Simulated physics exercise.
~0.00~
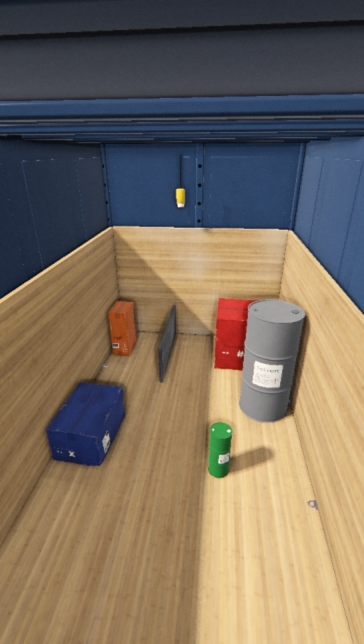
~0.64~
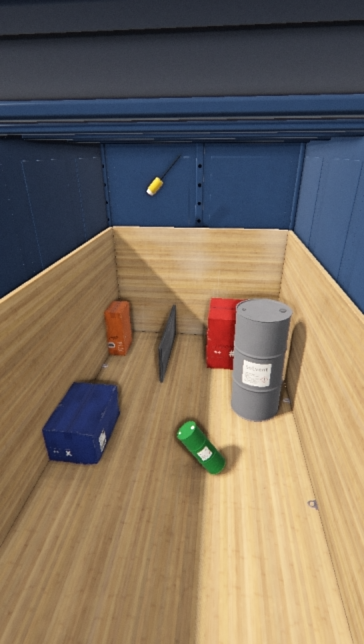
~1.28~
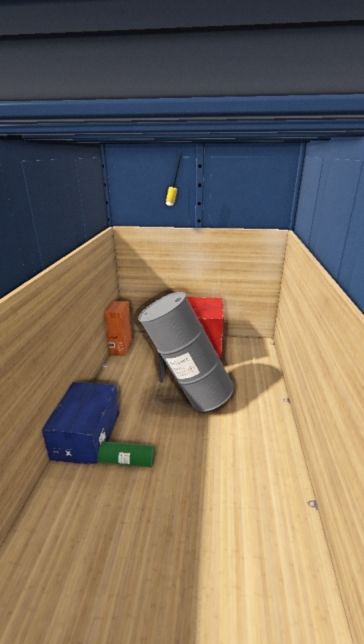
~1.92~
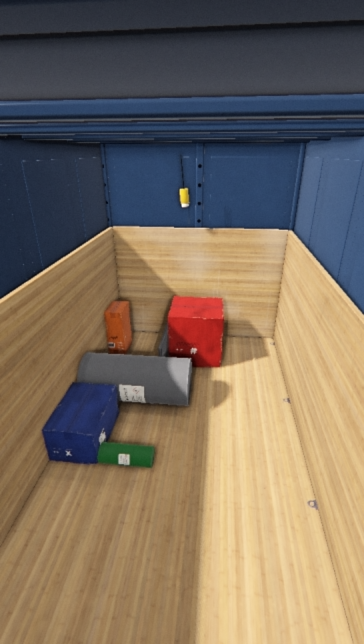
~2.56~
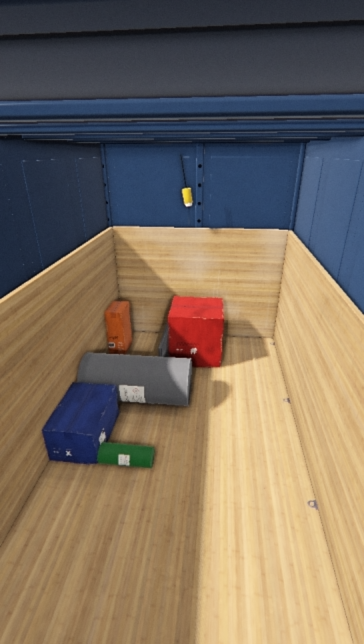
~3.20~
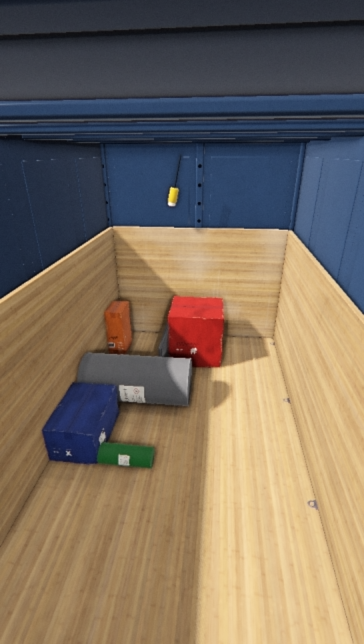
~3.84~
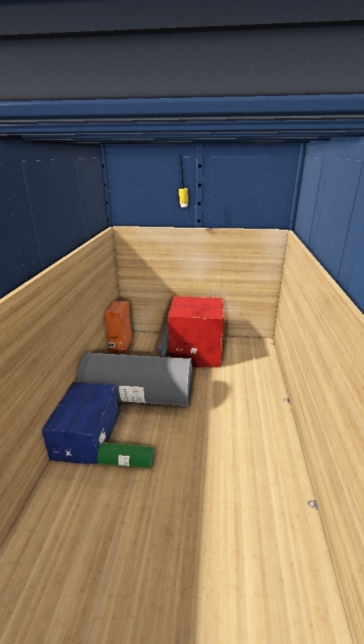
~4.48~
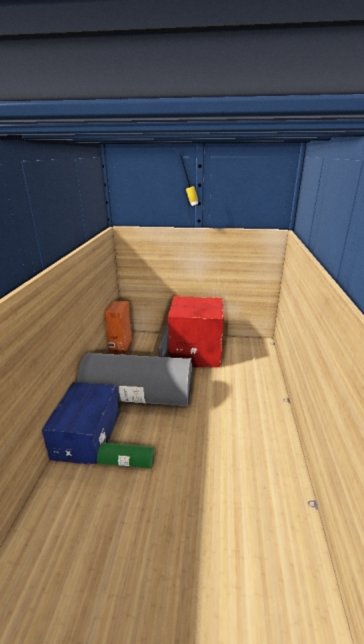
A grey drum and green canister topple left and lie still, while a red box slides left.
